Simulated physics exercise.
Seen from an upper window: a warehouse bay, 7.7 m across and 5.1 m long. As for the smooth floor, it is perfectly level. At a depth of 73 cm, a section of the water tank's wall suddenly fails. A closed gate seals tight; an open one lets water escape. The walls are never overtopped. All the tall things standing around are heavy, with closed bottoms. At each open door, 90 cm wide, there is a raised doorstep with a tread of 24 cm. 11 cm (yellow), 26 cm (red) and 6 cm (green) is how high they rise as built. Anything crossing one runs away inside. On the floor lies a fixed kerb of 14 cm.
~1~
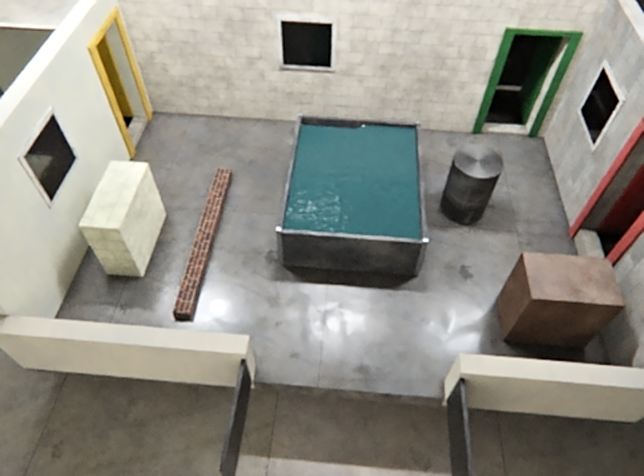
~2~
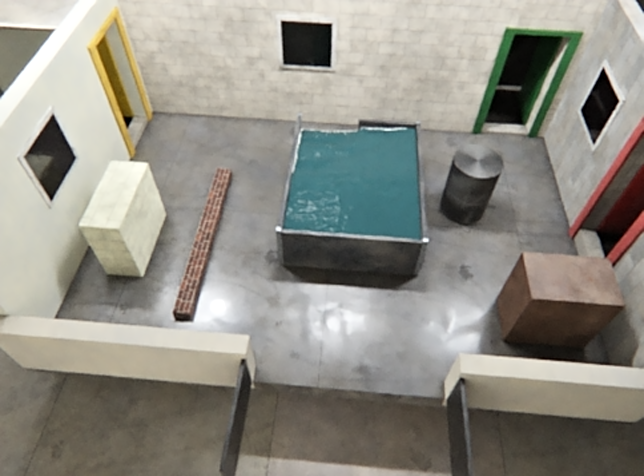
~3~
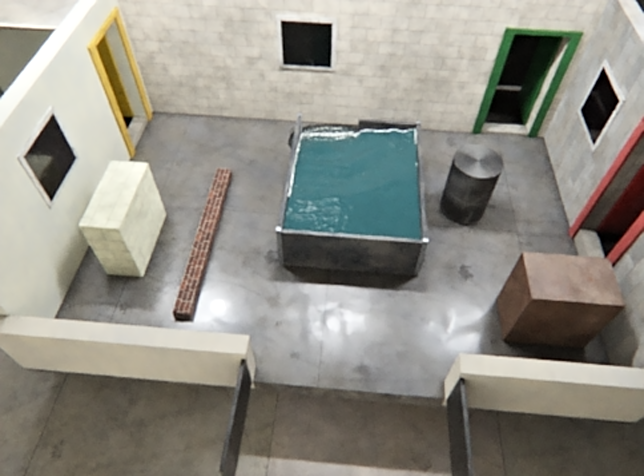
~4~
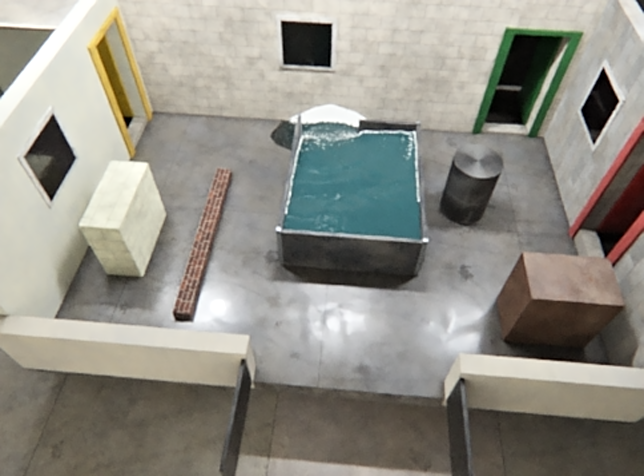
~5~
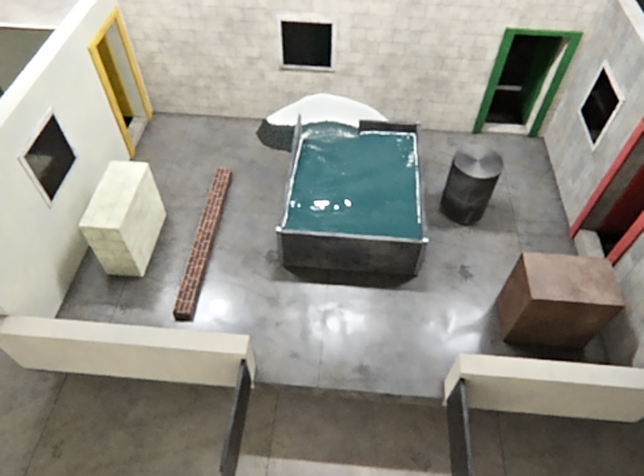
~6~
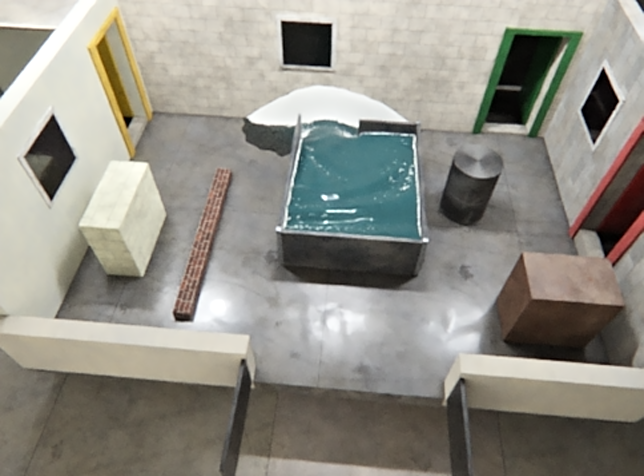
In the video, a tank of teal water stands in a warehouse bay between a brick strip and a dark cylinder; part of its far wall gives way, and water pours out behind it, spreading across the grey floor.
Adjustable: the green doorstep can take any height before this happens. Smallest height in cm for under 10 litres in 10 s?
Around 16 cm.
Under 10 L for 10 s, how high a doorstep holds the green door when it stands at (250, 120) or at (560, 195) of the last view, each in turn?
About 16 cm, then about 18 cm.
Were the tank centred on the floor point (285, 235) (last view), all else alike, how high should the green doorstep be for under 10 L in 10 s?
Roughly 11.0 cm is needed.
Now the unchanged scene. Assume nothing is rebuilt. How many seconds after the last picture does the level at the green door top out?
I'd say near 5.0 seconds.
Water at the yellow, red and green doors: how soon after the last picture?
Yellow: 0.7 s; red: 1.8 s; green: 0.5 s.
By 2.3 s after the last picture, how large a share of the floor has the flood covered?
Wet share: Near 45 %.
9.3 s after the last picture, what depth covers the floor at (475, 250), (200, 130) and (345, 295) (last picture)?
6, 12 and 5 cm, respectively.
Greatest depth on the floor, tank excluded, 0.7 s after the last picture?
About 60 cm.
Then, 0.7 s after the last picture water covers 25 % of the floor, deepest (60 cm) near (324, 124); 2 cm at the green door, 0 litres in over its 6 cm doorstep.
Then, 2.3 s after the last picture water covers 45 % of the floor, deepest (37 cm) near (323, 130); 9 cm at the green door, 0 litres in over its 6 cm doorstep.
Then, 9.3 s after the last picture water covers 95 % of the floor, deepest (14 cm) near (48, 333); 9 cm at the green door, 98 litres in over its 6 cm doorstep.
At the green door as built, the water peaked near 13 cm, 5.1 s after the last picture.
With a doorstep of 14 cm, 19 litres would have come in within the 10 s; with 19 cm, 3 litres. So under 10 litres takes about 16 cm.
